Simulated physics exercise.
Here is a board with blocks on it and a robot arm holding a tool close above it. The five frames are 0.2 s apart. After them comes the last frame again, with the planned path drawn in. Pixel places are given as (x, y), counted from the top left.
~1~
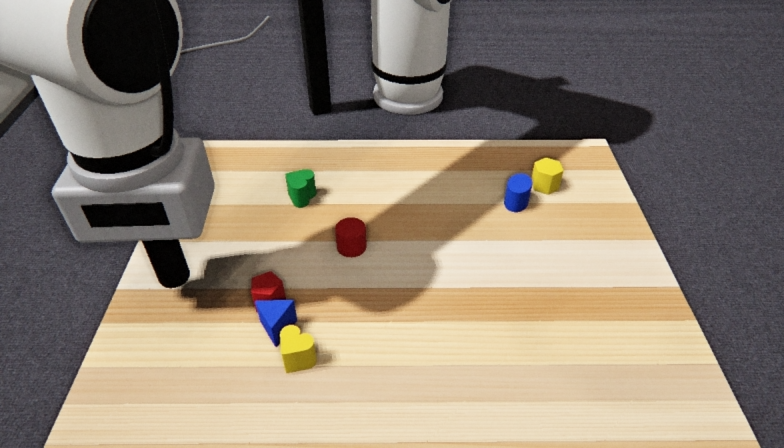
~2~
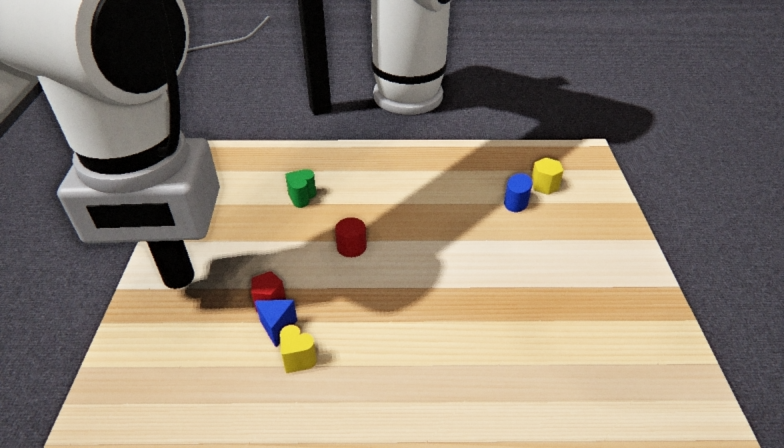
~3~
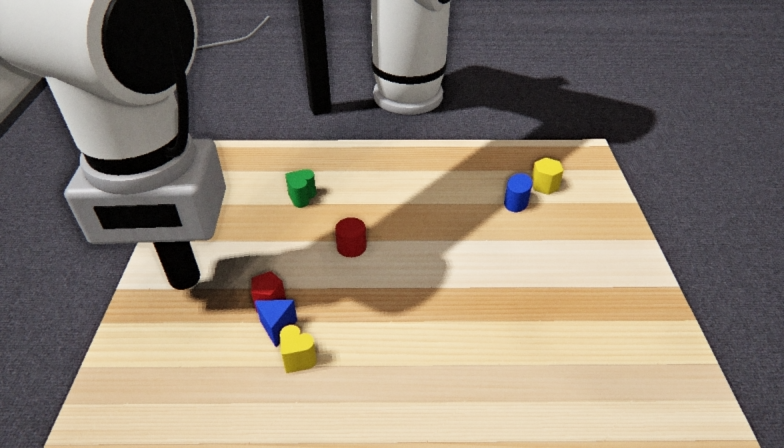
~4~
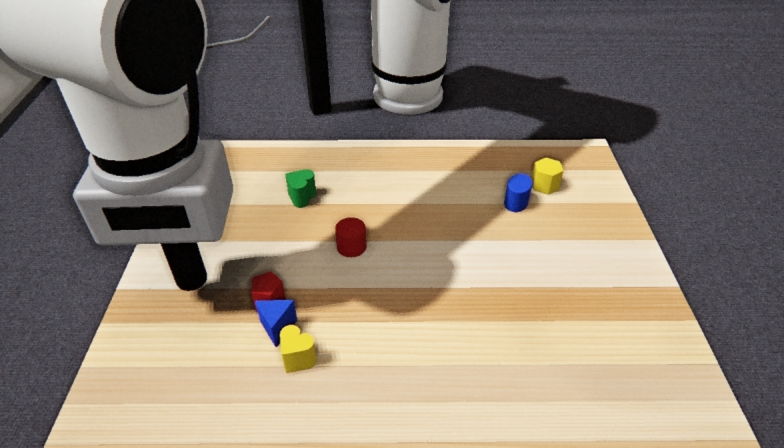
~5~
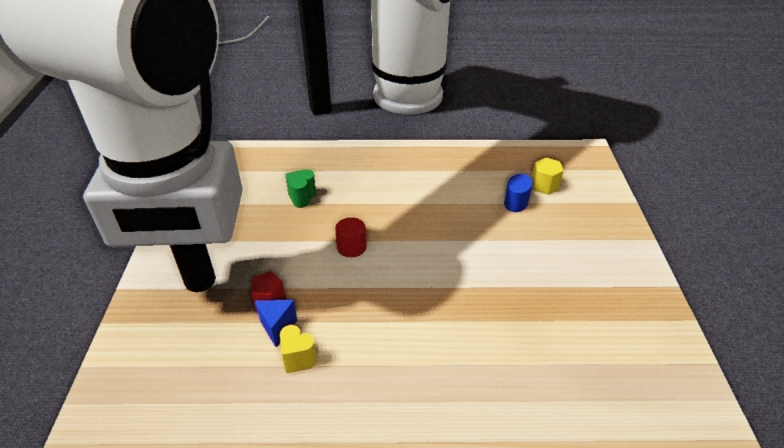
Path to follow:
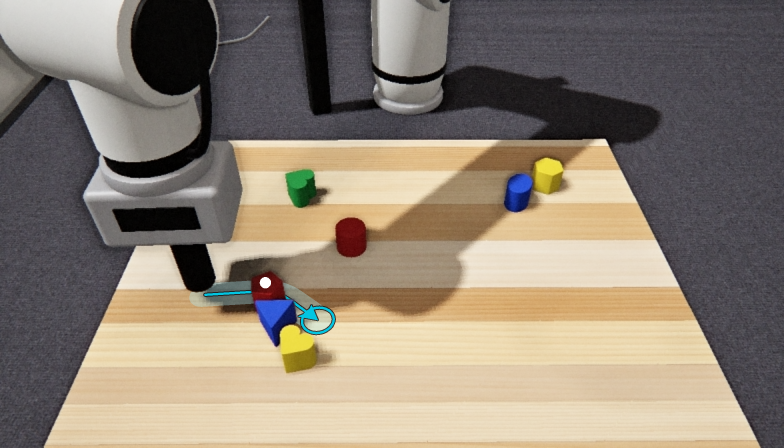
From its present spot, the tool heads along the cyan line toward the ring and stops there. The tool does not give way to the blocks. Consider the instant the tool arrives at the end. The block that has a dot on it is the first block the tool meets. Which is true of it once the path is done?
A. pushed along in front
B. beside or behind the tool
A: Pushed along in front.
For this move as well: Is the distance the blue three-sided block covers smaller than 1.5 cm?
It seems so.
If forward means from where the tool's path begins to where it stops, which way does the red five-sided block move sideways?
The red five-sided block goes right.
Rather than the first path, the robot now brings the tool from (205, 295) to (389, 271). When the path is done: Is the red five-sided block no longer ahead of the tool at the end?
The answer is yes.
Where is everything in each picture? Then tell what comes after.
The first picture shows tip of the tool at (175, 278), middles of tops, red five-sided block at (265, 283), blue three-sided block at (273, 309), yellow heart-shaped block at (295, 340).
The second picture shows tool at (180, 279), nothing pushed.
The third picture shows tool at (185, 280), nothing pushed.
The fourth picture shows tool at (193, 281), nothing pushed.
The fifth picture shows tool at (201, 282), red five-sided block at (265, 283), blue three-sided block at (273, 309), yellow heart-shaped block at (295, 340).
The line goes from (205, 295) via (248, 292) and (287, 298), ending at (318, 320); the dot is on the red five-sided block.
What follows on the original path. One third of the way, tool at (245, 280); red five-sided block at (269, 284).
Two thirds of the way, tool at (285, 286); red five-sided block at (301, 296), turned 65° clockwise; blue three-sided block at (278, 313), turned 25° clockwise.
At the end, tool at (316, 308); red five-sided block at (334, 318), turned 60° clockwise; blue three-sided block at (278, 314), turned 35° clockwise; yellow heart-shaped block unmoved.
